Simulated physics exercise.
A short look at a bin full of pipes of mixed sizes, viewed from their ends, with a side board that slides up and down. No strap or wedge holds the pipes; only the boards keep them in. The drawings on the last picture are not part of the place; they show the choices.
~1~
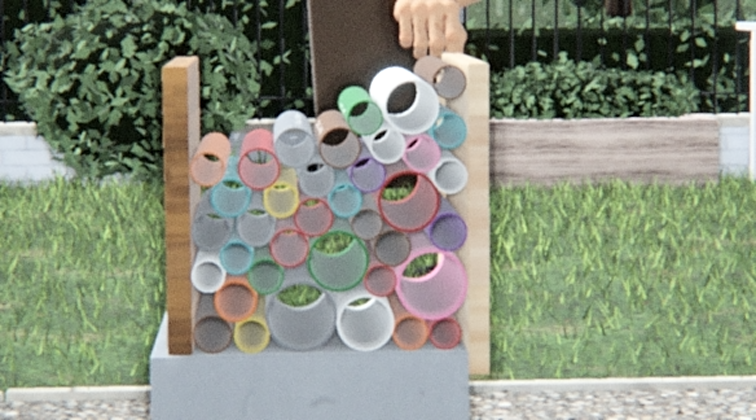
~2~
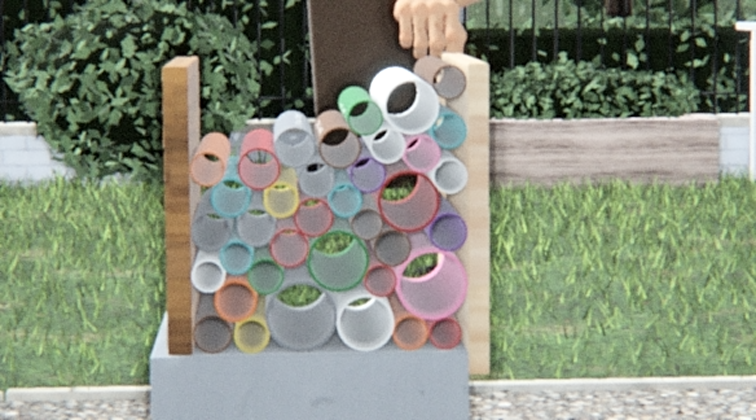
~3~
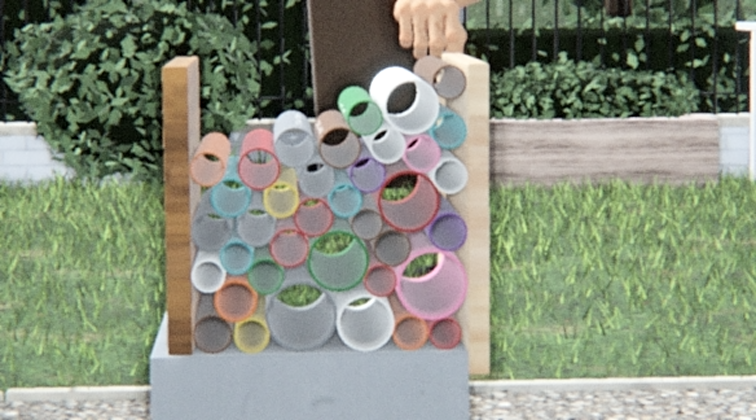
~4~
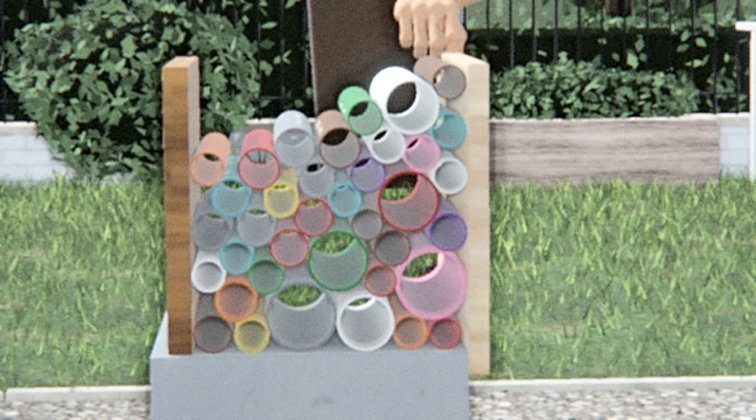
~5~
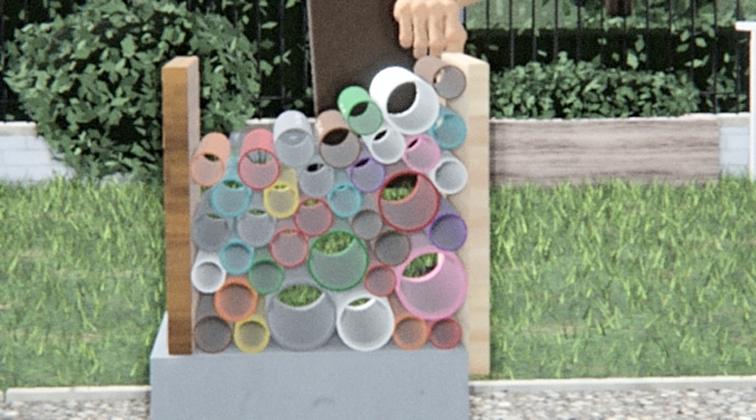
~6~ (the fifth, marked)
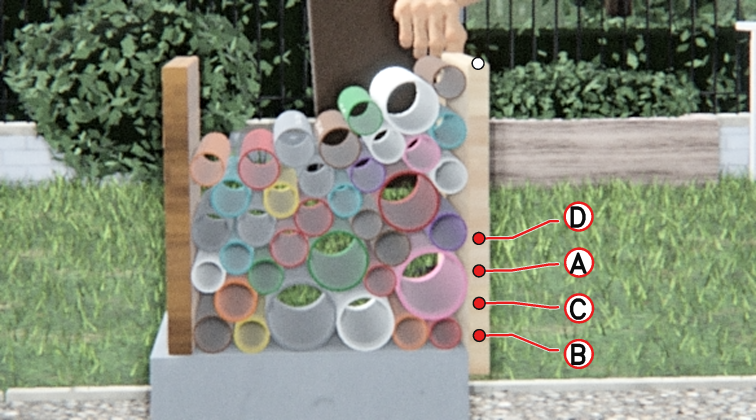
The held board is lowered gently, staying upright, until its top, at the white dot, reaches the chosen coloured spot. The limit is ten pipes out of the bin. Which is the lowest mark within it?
Down to D.
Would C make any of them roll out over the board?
Yes.
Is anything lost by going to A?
Yes.
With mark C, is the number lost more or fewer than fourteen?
It loses fewer than fourteen.
On the copy, A at (479, 271); B at (480, 336); C at (480, 304); D at (479, 239); the white dot at (479, 63).
On D. First, top of the board (467, 143).
Then, top of the board (468, 234).
Finally, top of the board (468, 238), about seven out over the board.
By contrast, A eleven out over the board; B more than ten out over the board; C eleven out over the board.
